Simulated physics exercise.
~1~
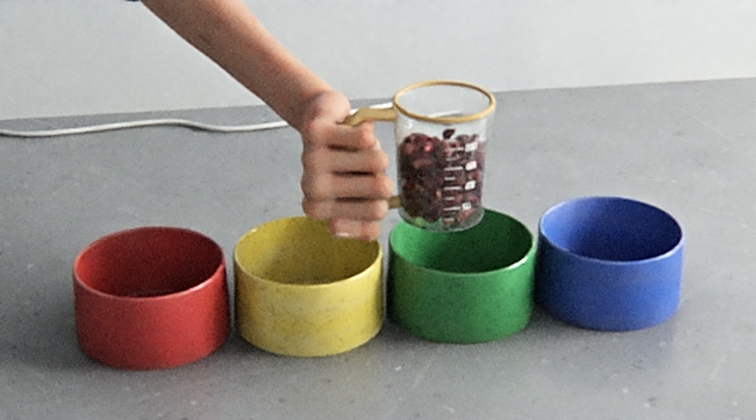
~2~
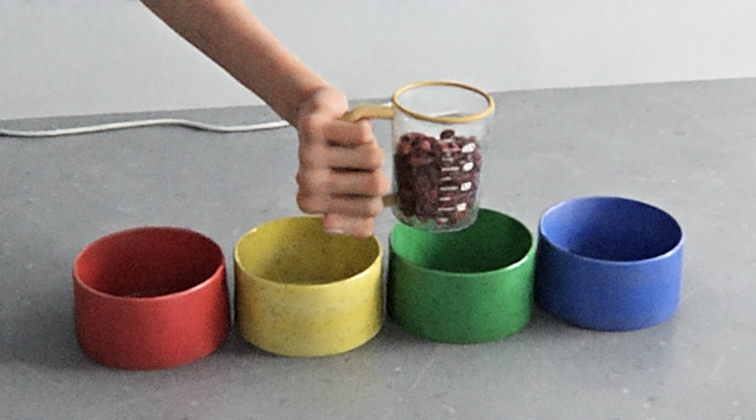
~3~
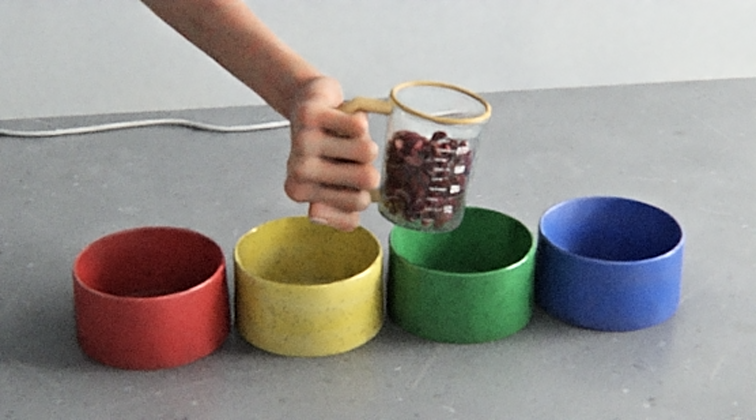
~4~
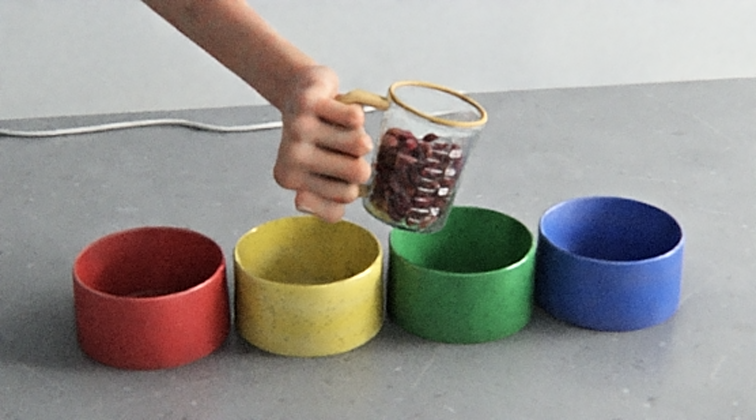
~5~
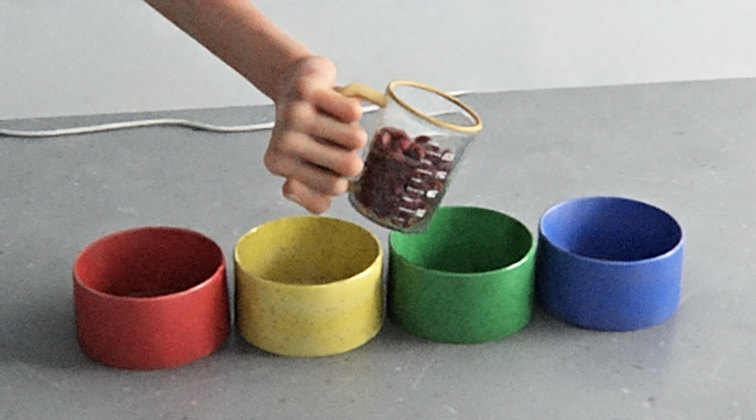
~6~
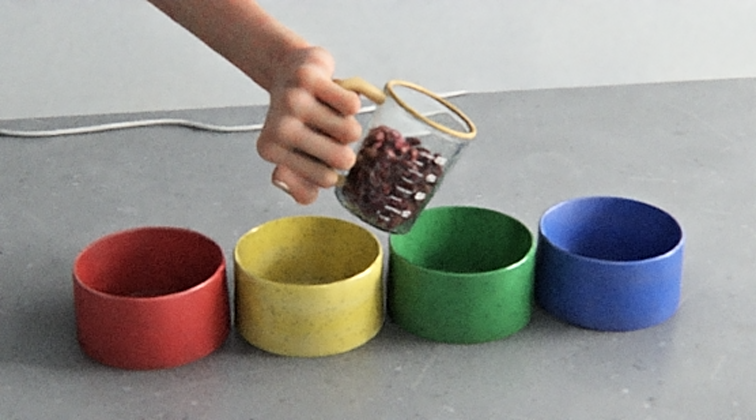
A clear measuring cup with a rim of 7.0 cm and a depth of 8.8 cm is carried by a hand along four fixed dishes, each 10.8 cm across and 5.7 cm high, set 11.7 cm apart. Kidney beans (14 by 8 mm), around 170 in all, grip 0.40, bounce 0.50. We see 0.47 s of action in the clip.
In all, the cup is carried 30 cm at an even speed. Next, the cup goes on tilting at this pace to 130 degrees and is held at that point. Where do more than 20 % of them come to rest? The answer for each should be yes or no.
Red - no, blue - no, green - no, yellow - yes, counter - no.
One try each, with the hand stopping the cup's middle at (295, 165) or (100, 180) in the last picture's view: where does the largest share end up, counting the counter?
Top receivers, in order: Yellow and yellow.
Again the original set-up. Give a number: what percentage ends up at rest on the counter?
Roughly 0 in a hundred.
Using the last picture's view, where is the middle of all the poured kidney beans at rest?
My guess is close to (318, 296).
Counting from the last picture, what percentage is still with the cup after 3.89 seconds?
My guess is near 0 per cent.
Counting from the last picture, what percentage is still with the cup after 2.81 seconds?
Roughly 0 in a hundred.
Then, 1.68 s after the last picture, tilt 130 degrees; cup holds 0 %, yellow 100 %.
Then, 2.81 s after the last picture, tilt 130 degrees; cup holds 0 %, yellow 100 %.
Then, 3.89 s after the last picture, tilt 130 degrees; cup holds 0 %, yellow 100 %.
In the end, red 0 %, blue 0 %, green 0 %, yellow 100 %, counter 0 %.
